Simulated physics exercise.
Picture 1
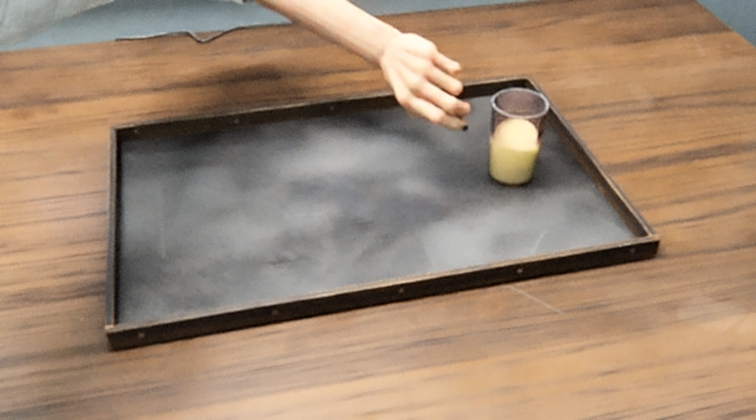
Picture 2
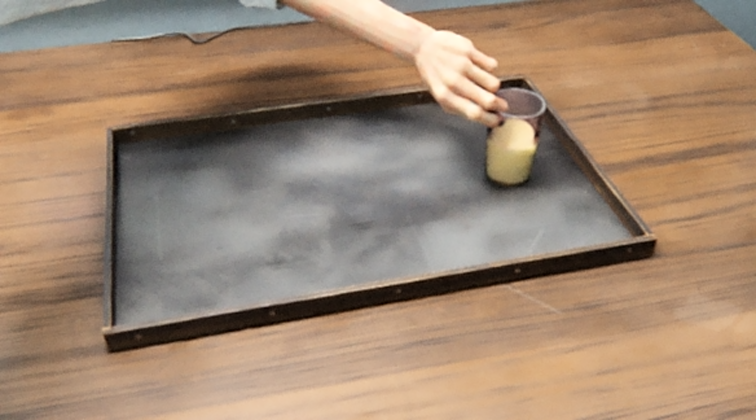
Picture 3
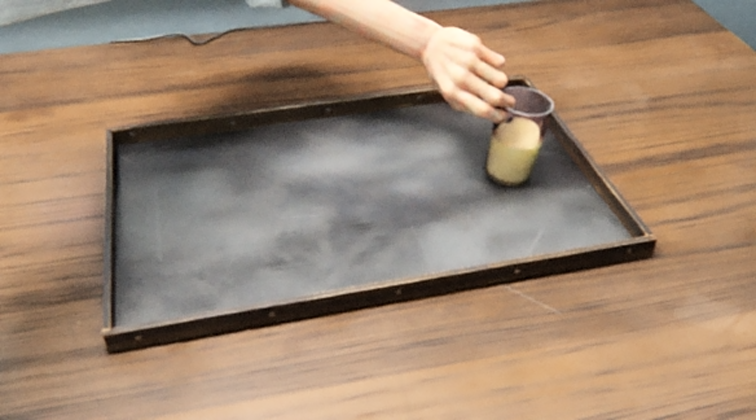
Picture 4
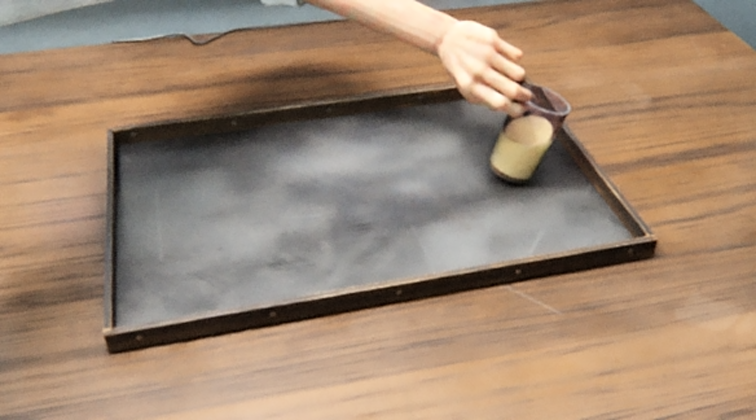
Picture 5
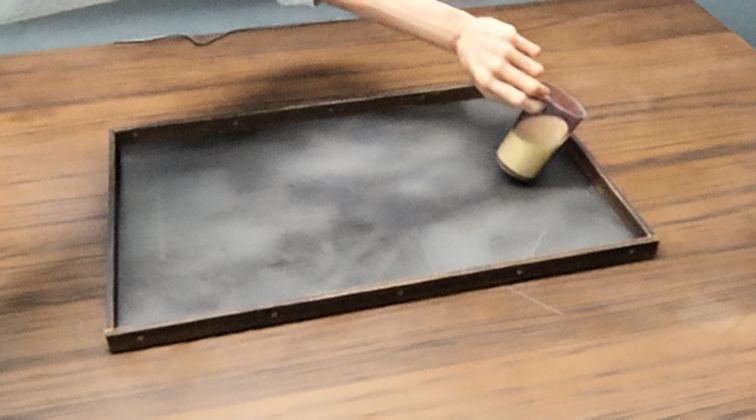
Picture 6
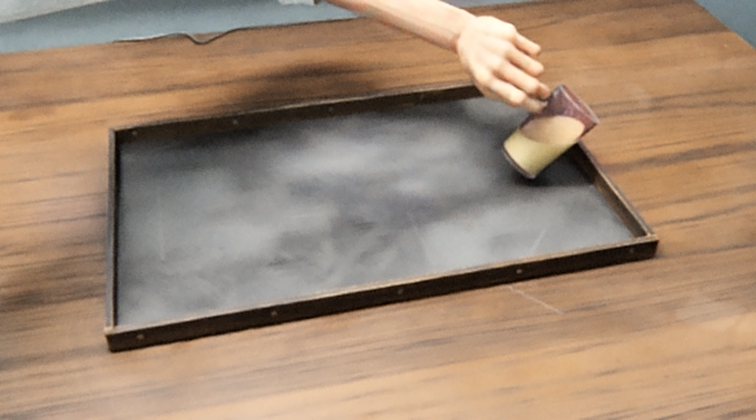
On a dark serving tray on a wooden table, a clear tumbler about half full of pale yellow liquid stands upright near the right end. A hand reaches in from the upper left and presses its fingers against the tumbler's side. The tumbler leans farther and farther to the right, ending steeply tilted.
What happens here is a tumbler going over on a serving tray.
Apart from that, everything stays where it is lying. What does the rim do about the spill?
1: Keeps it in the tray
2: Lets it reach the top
2, lets it reach the top.
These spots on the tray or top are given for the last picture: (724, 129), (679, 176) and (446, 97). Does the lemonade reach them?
So, first got to, next got to, and last left alone.
A moment on, the tumbler lies across the rim; the puddle covers about as much as a plate; it spreads outside the tray.
Further on, the puddle covers about as much as a tray; it spreads outside the tray.
When it is over, the puddle covers about as much as a tray; it spreads outside the tray.
